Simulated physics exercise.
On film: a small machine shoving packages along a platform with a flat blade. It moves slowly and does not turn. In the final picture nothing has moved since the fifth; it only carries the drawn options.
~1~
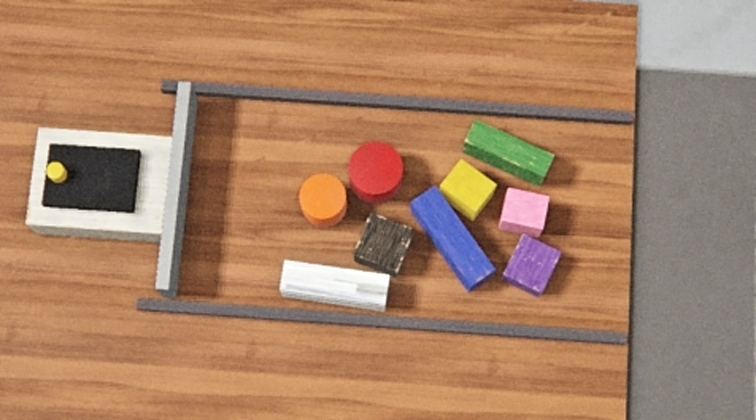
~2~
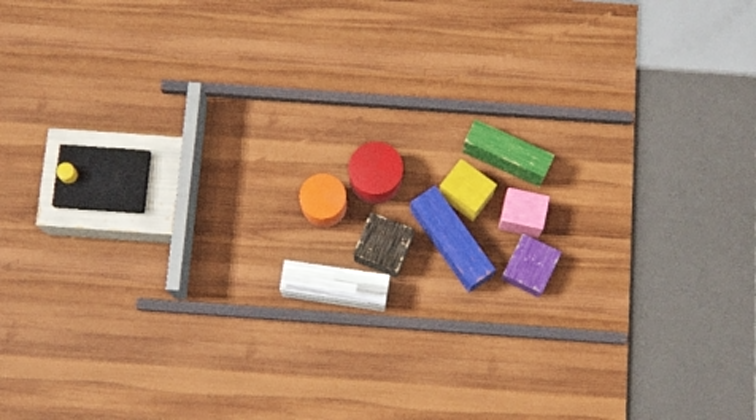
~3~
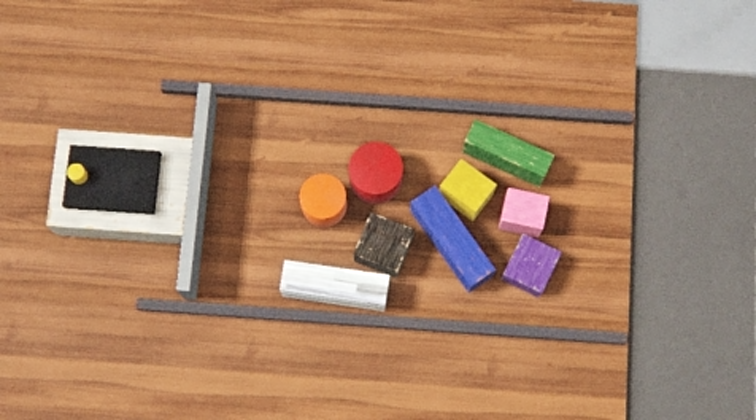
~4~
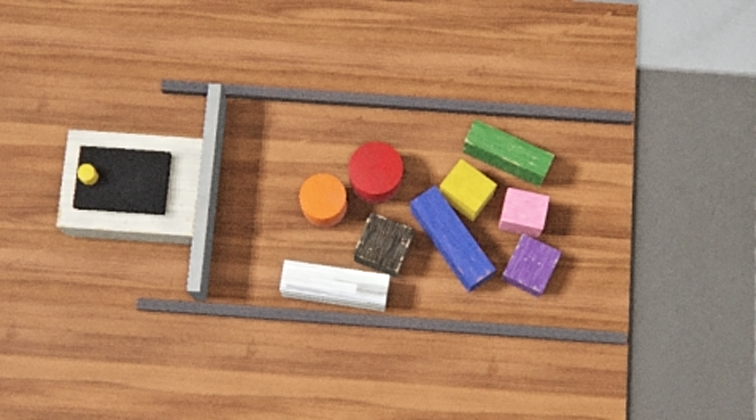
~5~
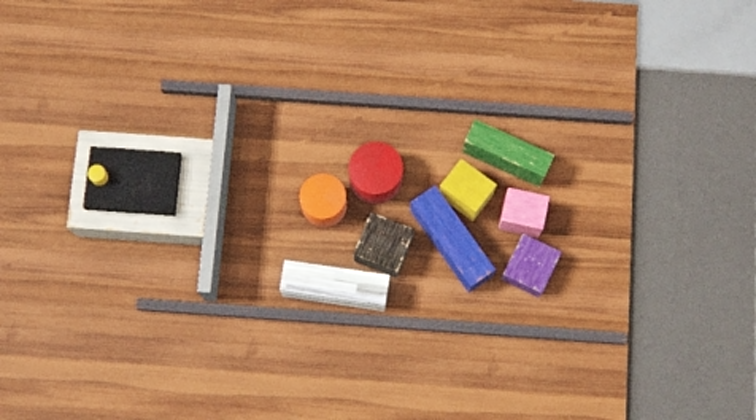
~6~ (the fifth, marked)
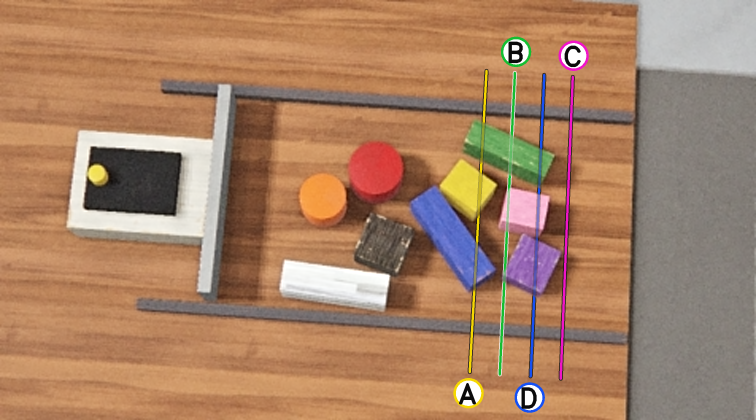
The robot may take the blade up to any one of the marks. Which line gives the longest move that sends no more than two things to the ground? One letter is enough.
Line D.
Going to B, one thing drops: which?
It is the purple crate.
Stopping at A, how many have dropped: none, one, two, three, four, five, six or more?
The count is none.
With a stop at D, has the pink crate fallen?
Yes.
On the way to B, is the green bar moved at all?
Yes.
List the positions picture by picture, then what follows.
The first picture shows yellow crate (467, 190); orange canister (323, 201); red canister (376, 173).
The second picture shows robot (109, 179); pink crate (524, 213).
The third picture shows robot (119, 180); blue bar (452, 240).
The fourth picture shows robot (130, 180); black crate (384, 246).
The fifth picture shows robot (140, 181); yellow crate (467, 190); orange canister (323, 201); red canister (376, 173).
On the marked copy, A at (478, 218); B at (508, 220); C at (567, 224); D at (538, 222).
Following D. Soon after the start, robot (256, 189); white stick (385, 286); red canister (391, 165).
Later, robot (372, 197); purple crate (593, 260); pink crate (564, 210).
In the end, robot (462, 203); pink crate over the edge; purple crate over the edge; two fallen.
As for the rest, A is within the limit but short; B is within the limit but short; C drops four.
